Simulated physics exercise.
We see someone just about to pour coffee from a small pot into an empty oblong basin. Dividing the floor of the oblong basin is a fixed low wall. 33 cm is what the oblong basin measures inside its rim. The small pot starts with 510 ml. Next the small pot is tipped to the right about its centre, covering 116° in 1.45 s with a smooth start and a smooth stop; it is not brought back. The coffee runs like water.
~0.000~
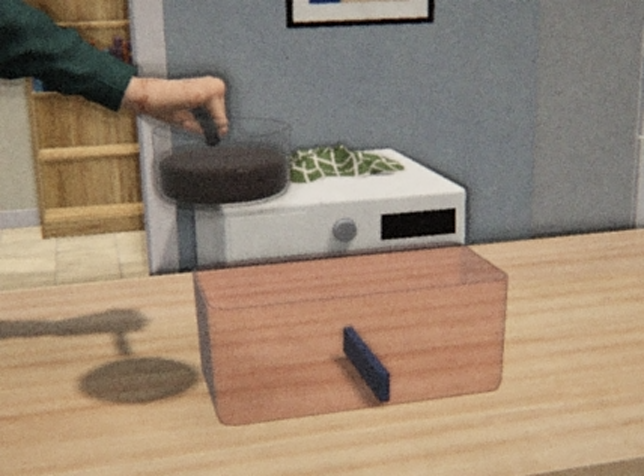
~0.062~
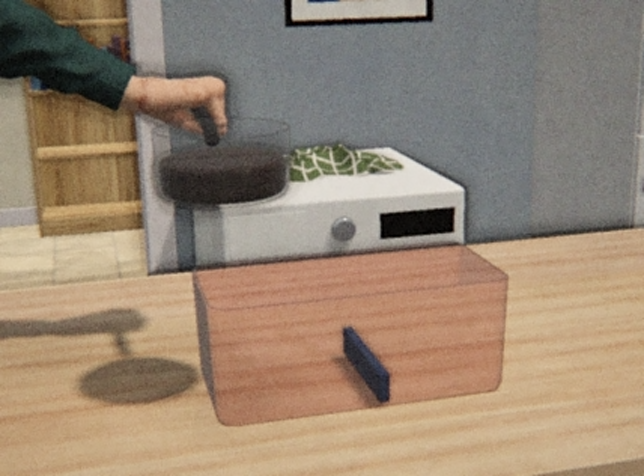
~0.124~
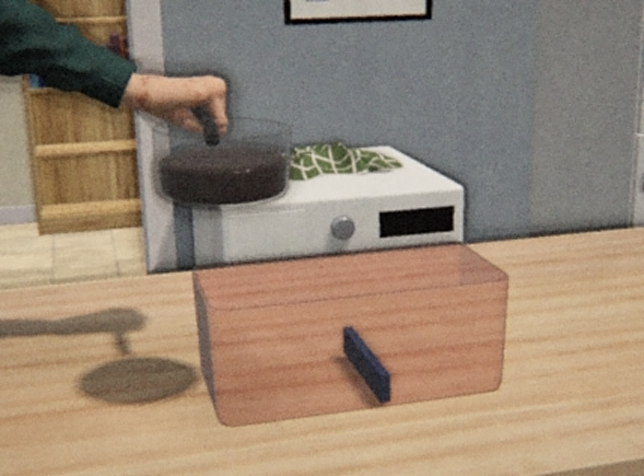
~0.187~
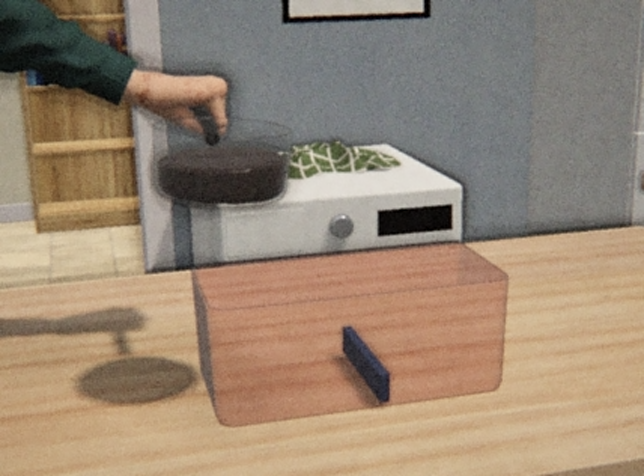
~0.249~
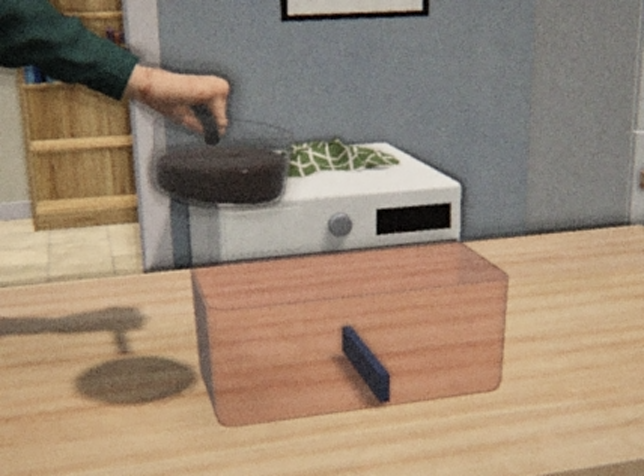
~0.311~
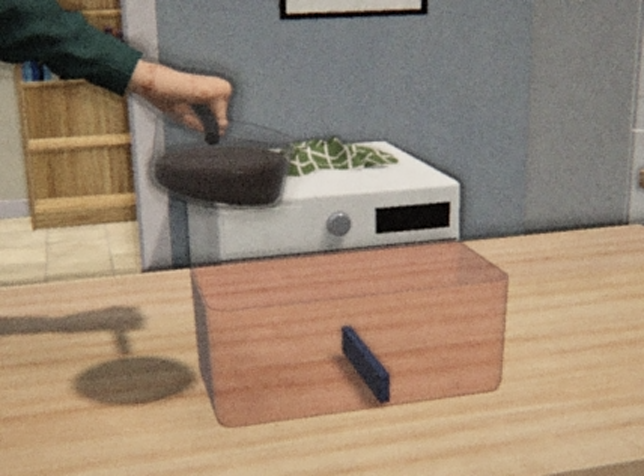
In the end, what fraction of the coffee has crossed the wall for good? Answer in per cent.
In the end about 14 per cent has crossed for good.
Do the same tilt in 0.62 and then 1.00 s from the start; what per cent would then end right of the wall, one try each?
In turn about 10 and 10 per cent.
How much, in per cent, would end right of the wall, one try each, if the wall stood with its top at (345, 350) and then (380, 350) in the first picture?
The first try gives 40 percent and the second 5 percent.
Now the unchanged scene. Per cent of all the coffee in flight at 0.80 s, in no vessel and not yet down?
At that moment, about 28 percent.
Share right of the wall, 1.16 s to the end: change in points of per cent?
It goes up by about 4.
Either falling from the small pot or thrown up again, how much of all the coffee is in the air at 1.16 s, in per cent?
About 9 % of the total.
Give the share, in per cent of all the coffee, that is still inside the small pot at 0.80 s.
About 62 percent.
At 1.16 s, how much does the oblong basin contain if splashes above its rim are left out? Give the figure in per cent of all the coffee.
The share is close to 84 percent.
By 0.80 s the tilt is 68° and 61 per cent is still to pour, 10 is left of the wall and 0 right of it.
By 1.16 s the tilt is 105° and 8 per cent is still to pour, 73 is left of the wall and 10 right of it.
By 1.54 s the tilt is 116° and 0 per cent is still to pour, 85 is left of the wall and 14 right of it.
By 1.95 s the tilt is 116° and 0 per cent is still to pour, 85 is left of the wall and 14 right of it.
At rest 85 per cent lies left of the wall, 14 right of it and 1 outside.
